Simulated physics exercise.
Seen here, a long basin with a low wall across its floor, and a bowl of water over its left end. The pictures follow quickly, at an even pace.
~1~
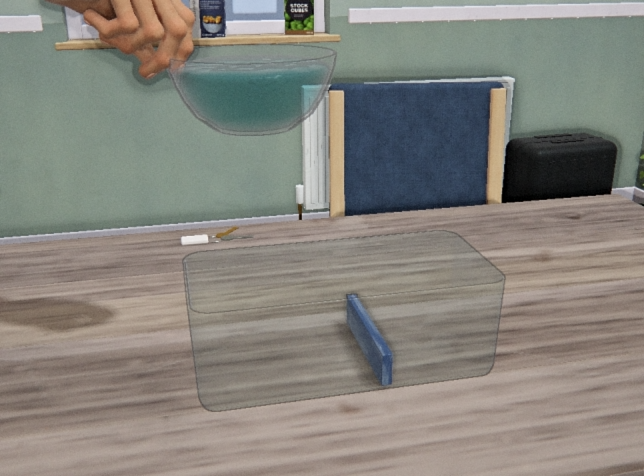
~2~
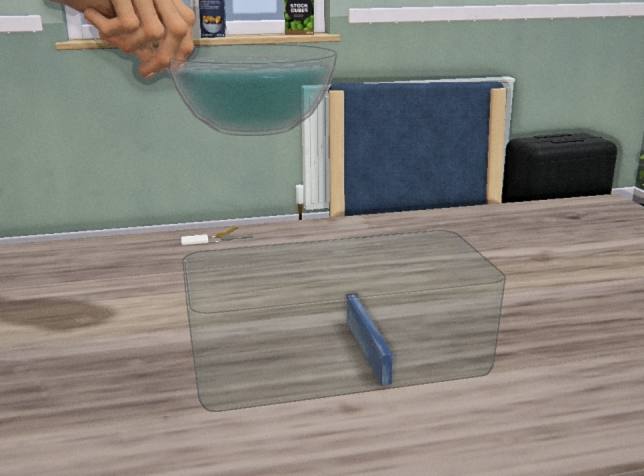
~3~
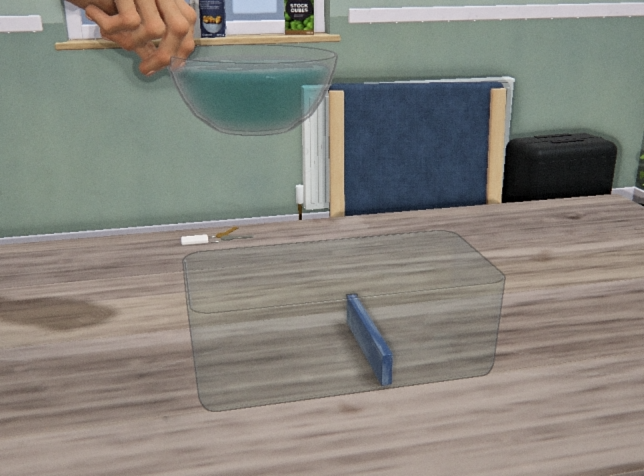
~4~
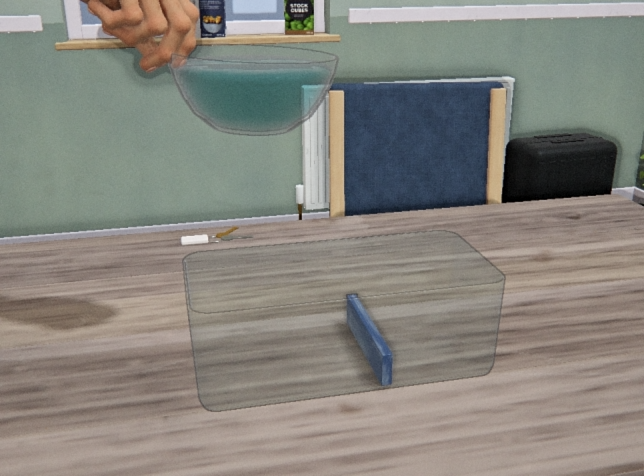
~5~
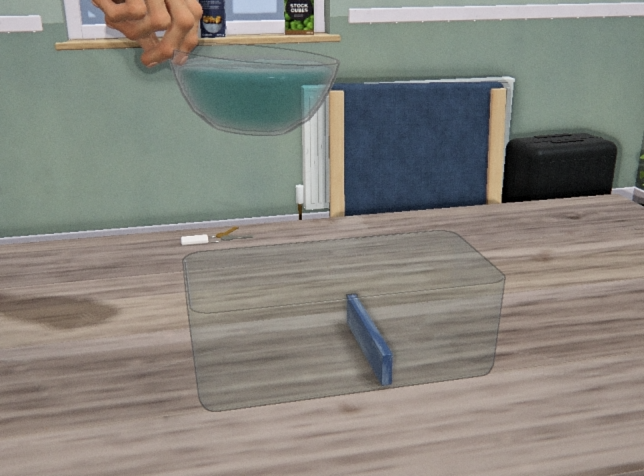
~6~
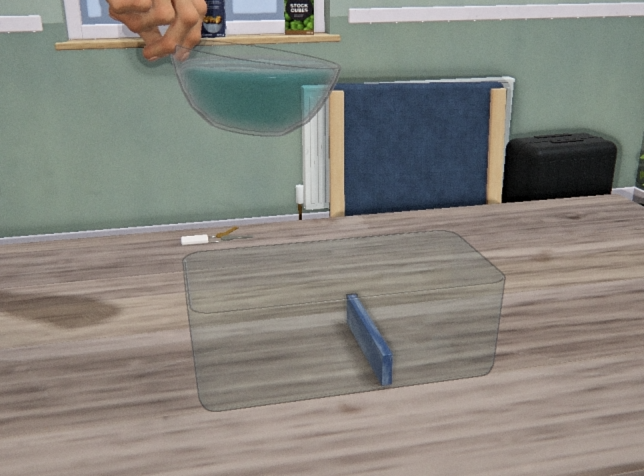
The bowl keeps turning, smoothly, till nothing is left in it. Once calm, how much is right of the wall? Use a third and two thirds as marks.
It comes to above two thirds.
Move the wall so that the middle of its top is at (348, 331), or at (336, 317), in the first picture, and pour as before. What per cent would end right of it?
About 85 and 95 per cent.
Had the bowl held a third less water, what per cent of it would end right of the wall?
Roughly 75 in a hundred.
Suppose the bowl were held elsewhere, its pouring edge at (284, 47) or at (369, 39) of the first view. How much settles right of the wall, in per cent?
In turn 50 and 75 in a hundred.
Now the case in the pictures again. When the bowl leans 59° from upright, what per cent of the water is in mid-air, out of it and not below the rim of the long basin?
About 40 per cent.
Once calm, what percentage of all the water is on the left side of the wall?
About 25 per cent.
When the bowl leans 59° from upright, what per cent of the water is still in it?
Near 45 %.
A moment on, the bowl is tipped part way and 45 per cent is still to pour, 2 is left of the wall and 14 right of it.
Next, the bowl is tipped on its side and 2 per cent is still to pour, 10 is left of the wall and 77 right of it.
Then the bowl is tipped right over and 0 per cent is still to pour, 22 is left of the wall and 76 right of it.
Later the bowl is tipped right over and 0 per cent is still to pour, 23 is left of the wall and 75 right of it.
Finally, 23 per cent lies left of the wall, 75 right of it and 1 outside.
